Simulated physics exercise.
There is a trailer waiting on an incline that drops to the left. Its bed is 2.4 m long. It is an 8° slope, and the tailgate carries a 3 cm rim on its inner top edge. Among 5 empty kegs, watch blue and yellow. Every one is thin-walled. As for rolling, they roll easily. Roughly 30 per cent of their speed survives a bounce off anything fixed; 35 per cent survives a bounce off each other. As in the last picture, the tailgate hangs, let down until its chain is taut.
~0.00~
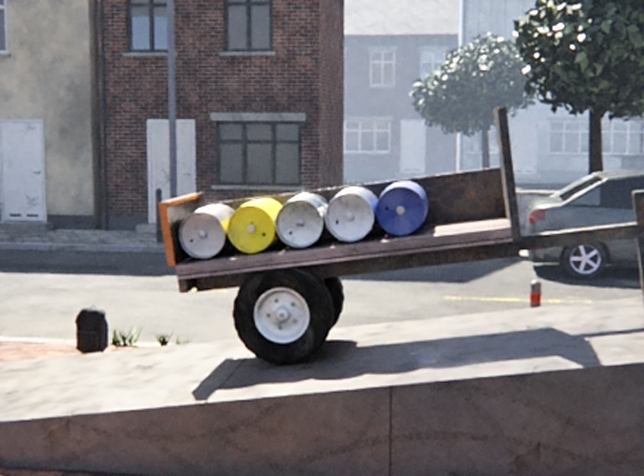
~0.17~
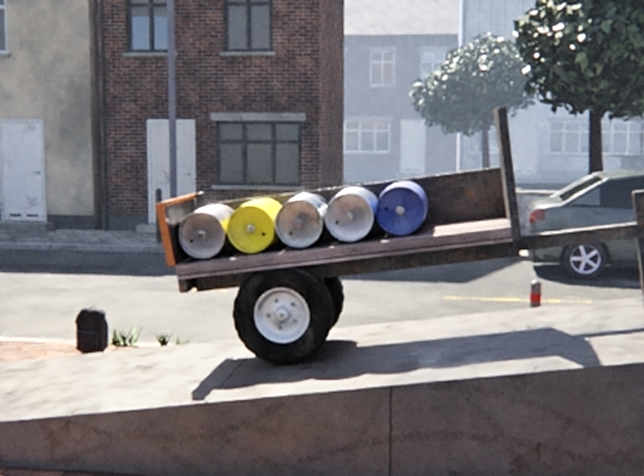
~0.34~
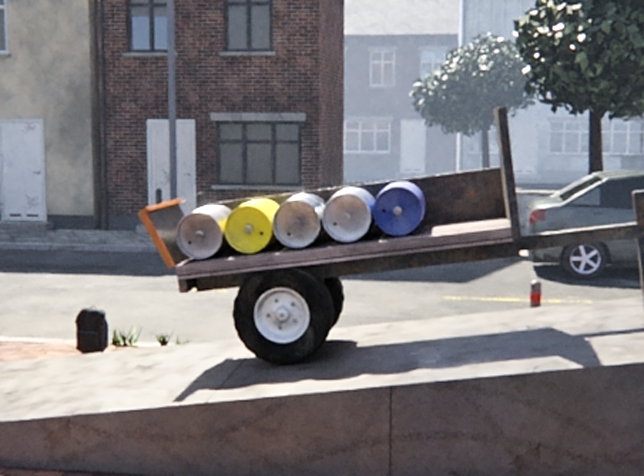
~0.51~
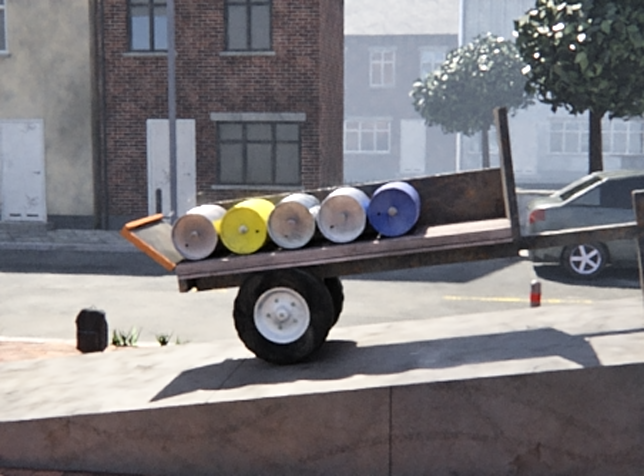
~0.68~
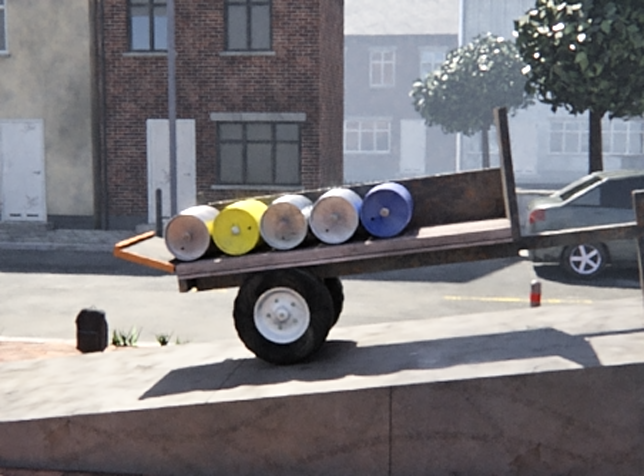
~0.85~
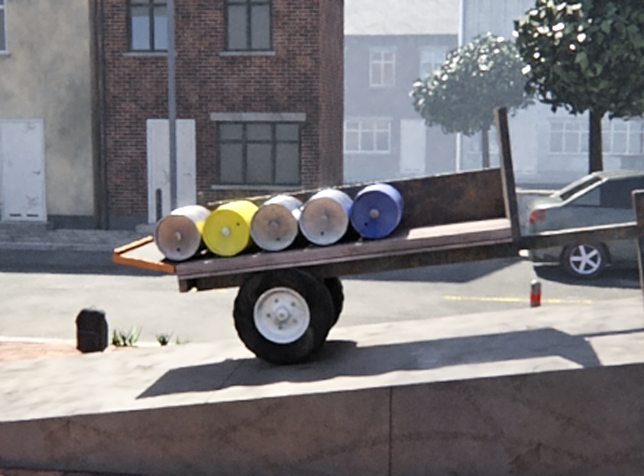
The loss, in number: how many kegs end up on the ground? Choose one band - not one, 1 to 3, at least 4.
Band: Not one.
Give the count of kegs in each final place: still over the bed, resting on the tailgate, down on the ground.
4 - 1 - 0.
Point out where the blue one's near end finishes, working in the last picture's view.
Near (334, 219).
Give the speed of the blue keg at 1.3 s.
Estimate: Some 0.3 m/s.
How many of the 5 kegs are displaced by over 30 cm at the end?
Counted: 5.
After 1.3 s, blue is on the bed, 125 cm short of the hinge, rolling left; yellow is on the bed, 20 cm short of the hinge, rolling left; 0 out so far.
At rest (1.8 s), blue is on the bed, 115 cm short of the hinge; yellow is on the bed, 5 cm short of the hinge; 0 out so far.
